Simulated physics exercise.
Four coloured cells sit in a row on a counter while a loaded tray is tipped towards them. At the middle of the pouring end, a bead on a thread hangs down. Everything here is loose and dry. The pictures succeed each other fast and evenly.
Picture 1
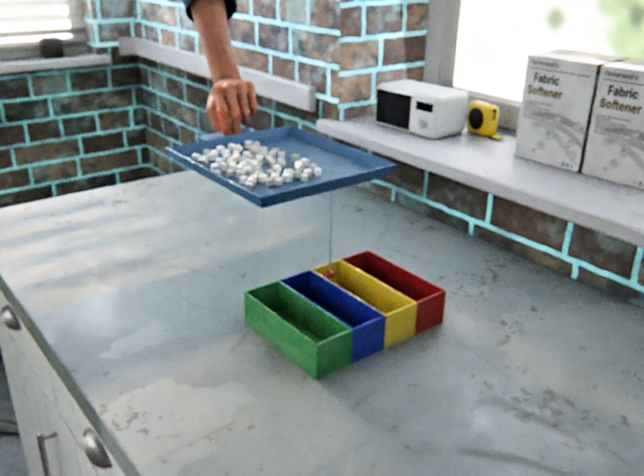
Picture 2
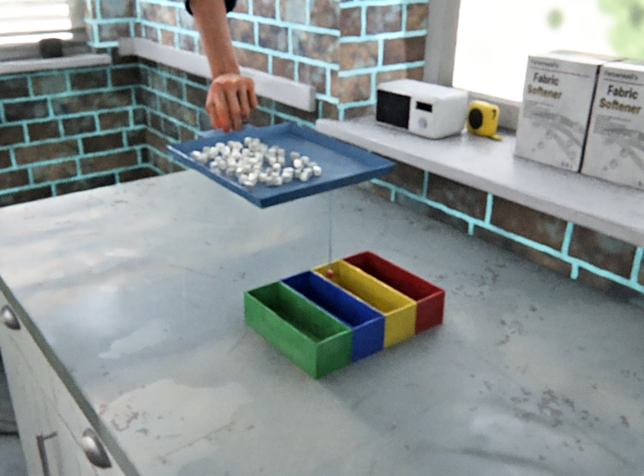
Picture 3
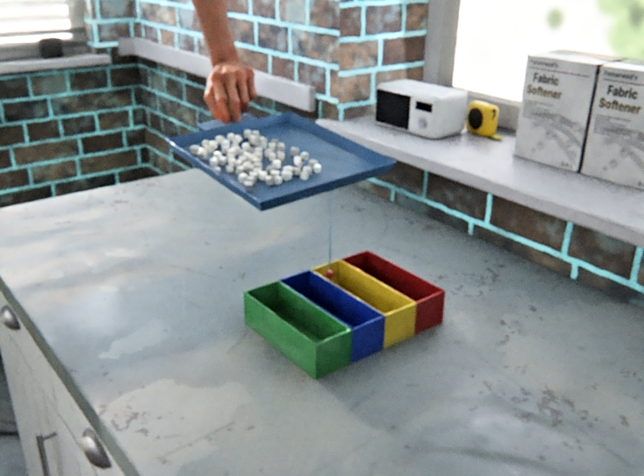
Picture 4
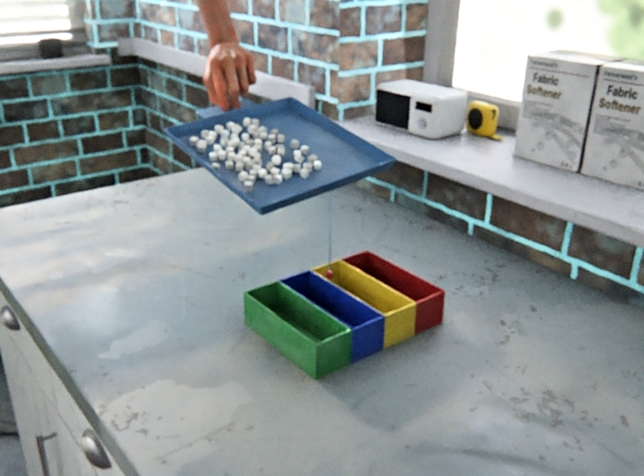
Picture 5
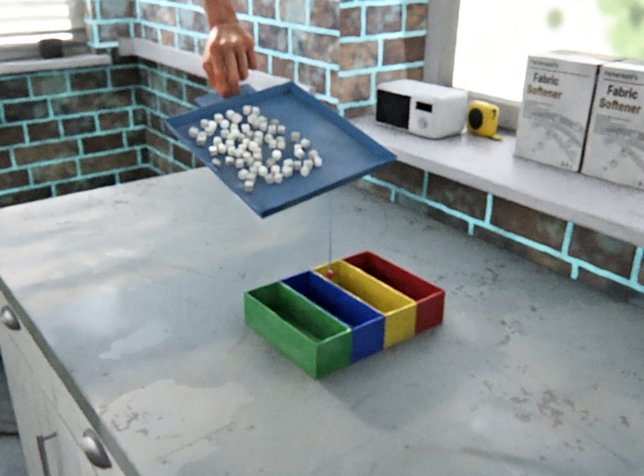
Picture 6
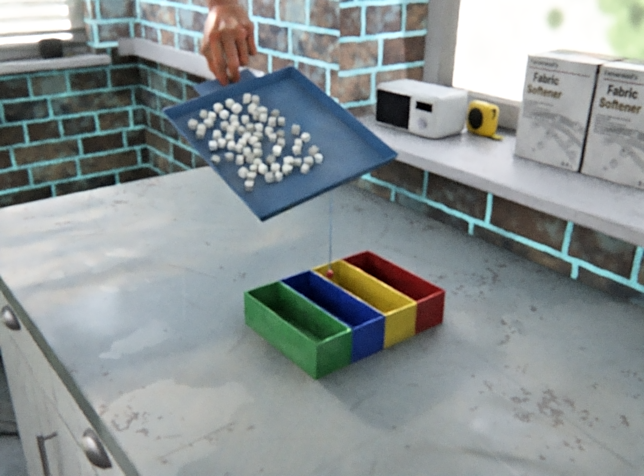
A hand reaching in from the top holds a blue tray of small white cubes above a grey counter in a brick-walled kitchen, seen from above at an angle. Below sit four joined cells, green, blue, yellow and red from left to right, near a thin hanging thread, with boxes on the sill behind. The hand first keeps the tray nearly level, then steadily tilts it, lowering its near corner, while the camera stays still.
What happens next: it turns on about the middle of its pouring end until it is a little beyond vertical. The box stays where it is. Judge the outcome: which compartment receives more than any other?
The green compartment receives the most.
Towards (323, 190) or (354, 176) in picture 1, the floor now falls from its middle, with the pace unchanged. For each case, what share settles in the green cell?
Roughly 40 per cent, and 0 per cent.
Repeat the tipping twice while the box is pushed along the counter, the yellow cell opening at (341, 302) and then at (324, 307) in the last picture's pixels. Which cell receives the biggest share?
Try 1 - the green cell; try 2 - that blue cell.
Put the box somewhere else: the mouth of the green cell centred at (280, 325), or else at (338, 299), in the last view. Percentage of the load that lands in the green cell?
Respectively 60 percent and 0 percent.
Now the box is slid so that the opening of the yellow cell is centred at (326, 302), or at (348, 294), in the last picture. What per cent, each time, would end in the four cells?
First placement near 100 percent, second near 80 percent.
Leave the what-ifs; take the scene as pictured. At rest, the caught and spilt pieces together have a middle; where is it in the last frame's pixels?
About (270, 358).
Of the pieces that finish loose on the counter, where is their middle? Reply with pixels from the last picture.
Close to (239, 373).
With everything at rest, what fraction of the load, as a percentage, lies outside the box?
That comes to some 60 per cent.
Soon after the last picture, tray tipped steeply; about two thirds on the tray; about a third falling or outside the box.
A little later, tray tipped past a quarter turn; about a third in the green cell; a stray few in the blue cell; about two thirds falling or outside the box.
Later still, tray tipped past a quarter turn; about a third in the green cell; a stray few in the blue cell; about half falling or outside the box.
At rest, tray tipped past a quarter turn; about a third in the green cell; a stray few in the blue cell; none in the yellow cell; none in the red cell; about half outside the box.
